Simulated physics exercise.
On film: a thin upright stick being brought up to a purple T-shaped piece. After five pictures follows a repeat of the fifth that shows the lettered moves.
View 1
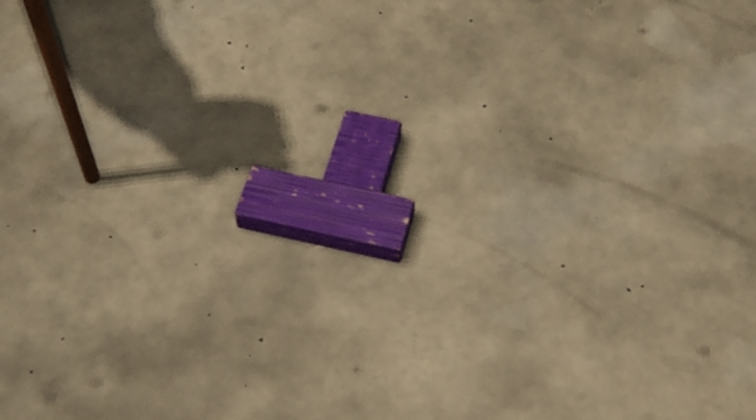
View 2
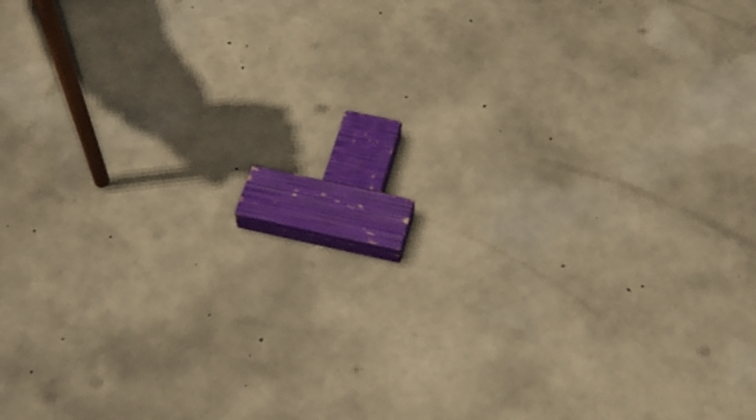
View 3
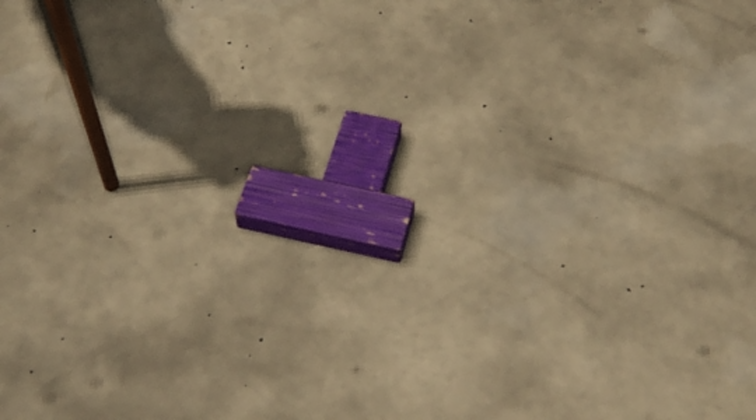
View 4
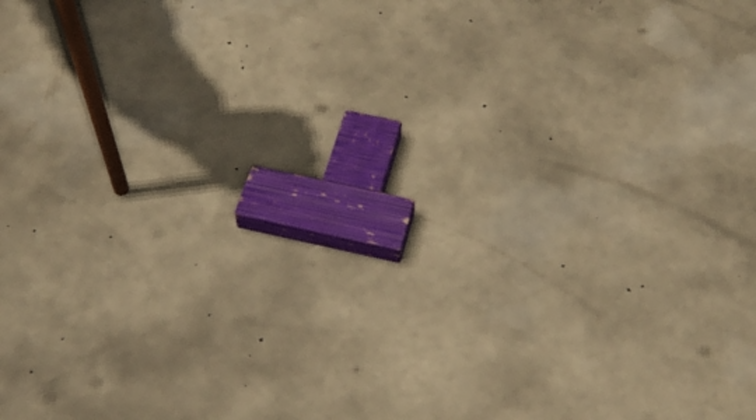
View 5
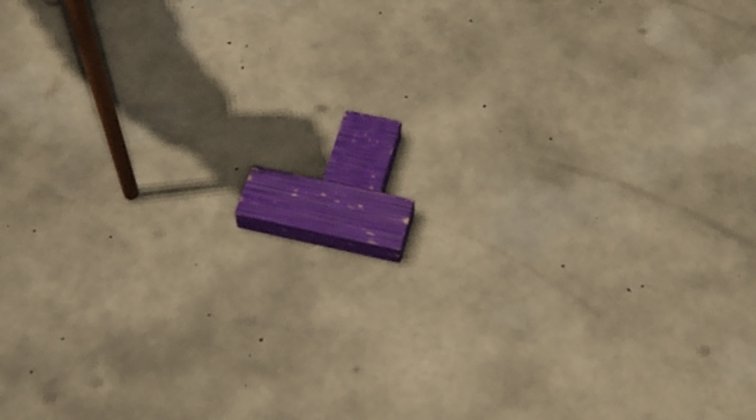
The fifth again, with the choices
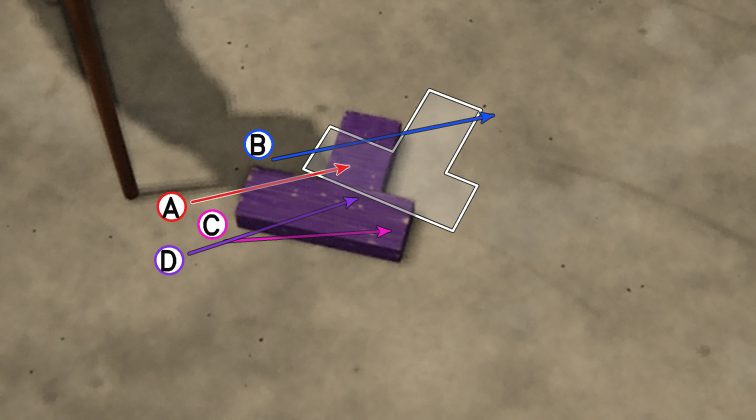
A thin brown upright stick moved slowly a short way right and slightly down across the gray floor, its shadow shifting along with it, while the purple T-shaped piece stayed still.
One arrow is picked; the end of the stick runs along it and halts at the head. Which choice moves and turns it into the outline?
Take D.
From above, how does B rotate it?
Clockwise.
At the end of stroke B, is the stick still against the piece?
No.
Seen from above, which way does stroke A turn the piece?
On that stroke, clockwise.
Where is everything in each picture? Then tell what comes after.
The first picture shows purple T-shaped piece (324, 206).
The second picture shows purple T-shaped piece (324, 206).
The third picture shows purple T-shaped piece (324, 206).
The fourth picture shows purple T-shaped piece (324, 206).
The fifth picture shows purple T-shaped piece (324, 206).
On the marked copy, A from (192, 202) to (348, 167); B from (273, 159) to (493, 115); C from (225, 241) to (390, 231); D from (189, 254) to (357, 199).
Taking D. A third of the way, foot of the stick (252, 235), piece (326, 204).
Two thirds of the way, foot of the stick (311, 215), piece (351, 182).
When it is over, foot of the stick (357, 200), piece (392, 163); it fills the outline.
As for the rest, A leaves the piece out of the outline, at (411, 209); B leaves the piece out of the outline, at (343, 193); C leaves the piece out of the outline, at (359, 182).
